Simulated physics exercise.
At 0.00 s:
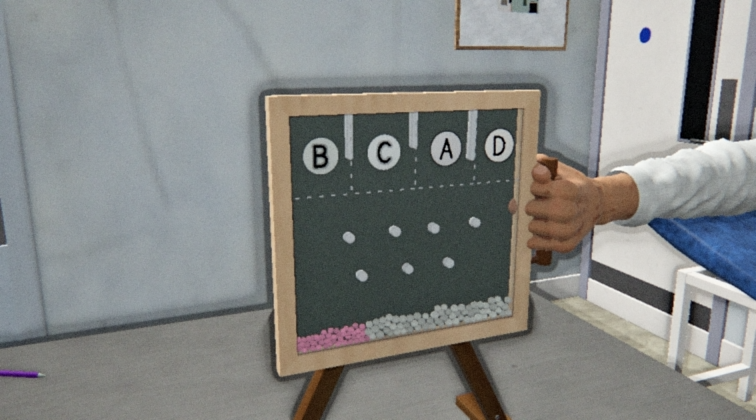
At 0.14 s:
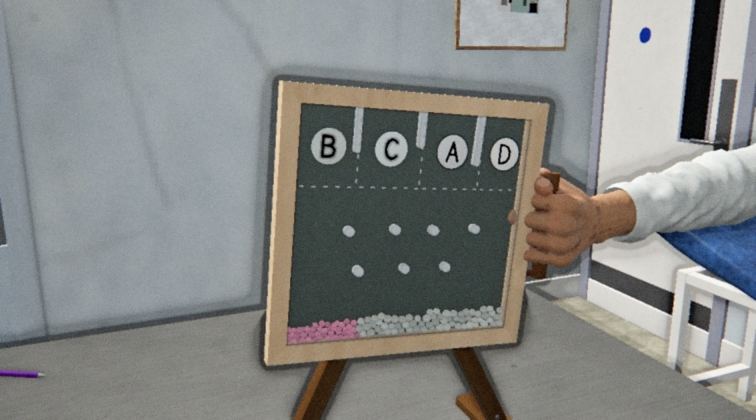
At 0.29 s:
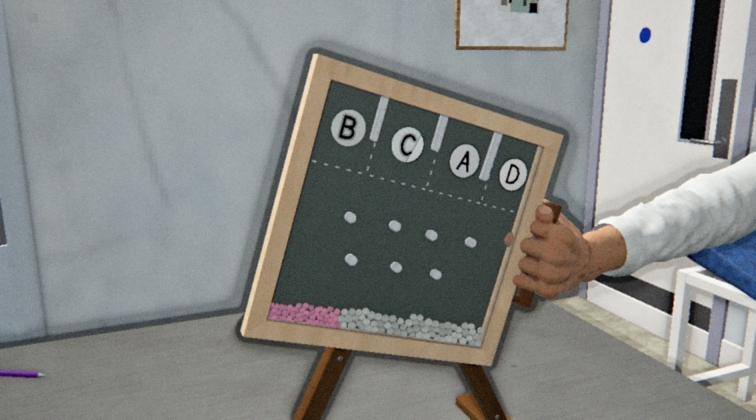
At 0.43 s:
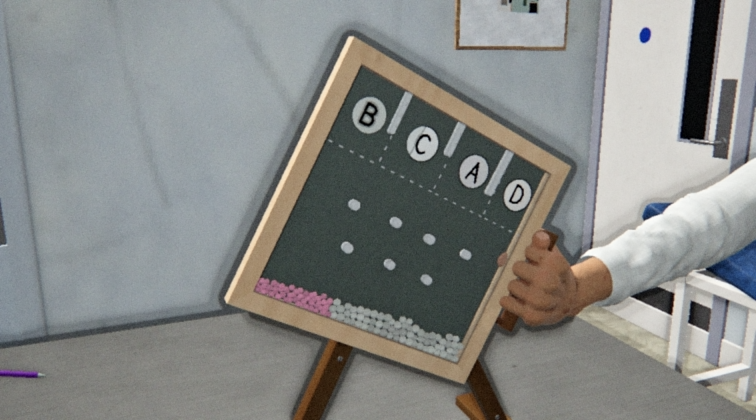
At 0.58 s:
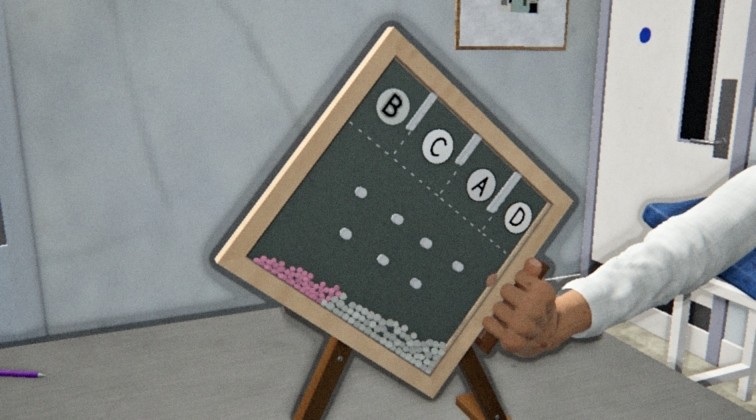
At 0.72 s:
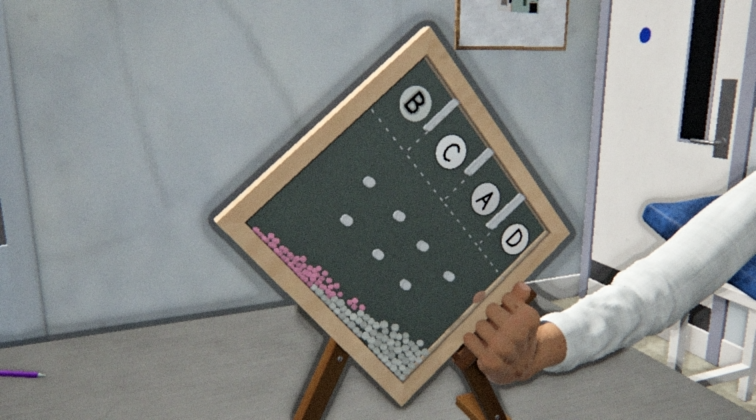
A hand turns a framed board of pink and white balls steadily clockwise on its stand.
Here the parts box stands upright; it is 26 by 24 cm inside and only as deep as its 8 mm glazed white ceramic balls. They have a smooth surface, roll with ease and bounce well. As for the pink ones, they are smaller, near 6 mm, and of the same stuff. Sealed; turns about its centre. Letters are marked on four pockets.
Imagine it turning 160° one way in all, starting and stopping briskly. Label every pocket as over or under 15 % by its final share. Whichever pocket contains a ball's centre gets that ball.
A under, B under, C under, D over 15 %.
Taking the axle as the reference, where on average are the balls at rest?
About 7 cm left and 11 cm below.
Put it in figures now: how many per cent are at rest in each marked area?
At the end, pocket A has 0 percent, pocket B has 0 percent, pocket C has 0 percent and pocket D has 85 percent.
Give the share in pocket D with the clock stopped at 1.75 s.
Reading: Around 70 per cent of the load.
After 1.24 s, it stands 91° clockwise; the balls' middle is 6 cm left of and 10 cm below the centre; nothing in the marked areas.
After 1.75 s, it stands 131° clockwise; the balls' middle is 3 cm left of and 12 cm below the centre; D 70 %.
After 2.19 s, it stands 160° clockwise; the balls' middle is 7 cm left of and 10 cm below the centre; D 80 %.
Settled by 3.5 s, it stands 160° clockwise; A 0 %, B 0 %, C 0 %, D 85 %, elsewhere 15 %.
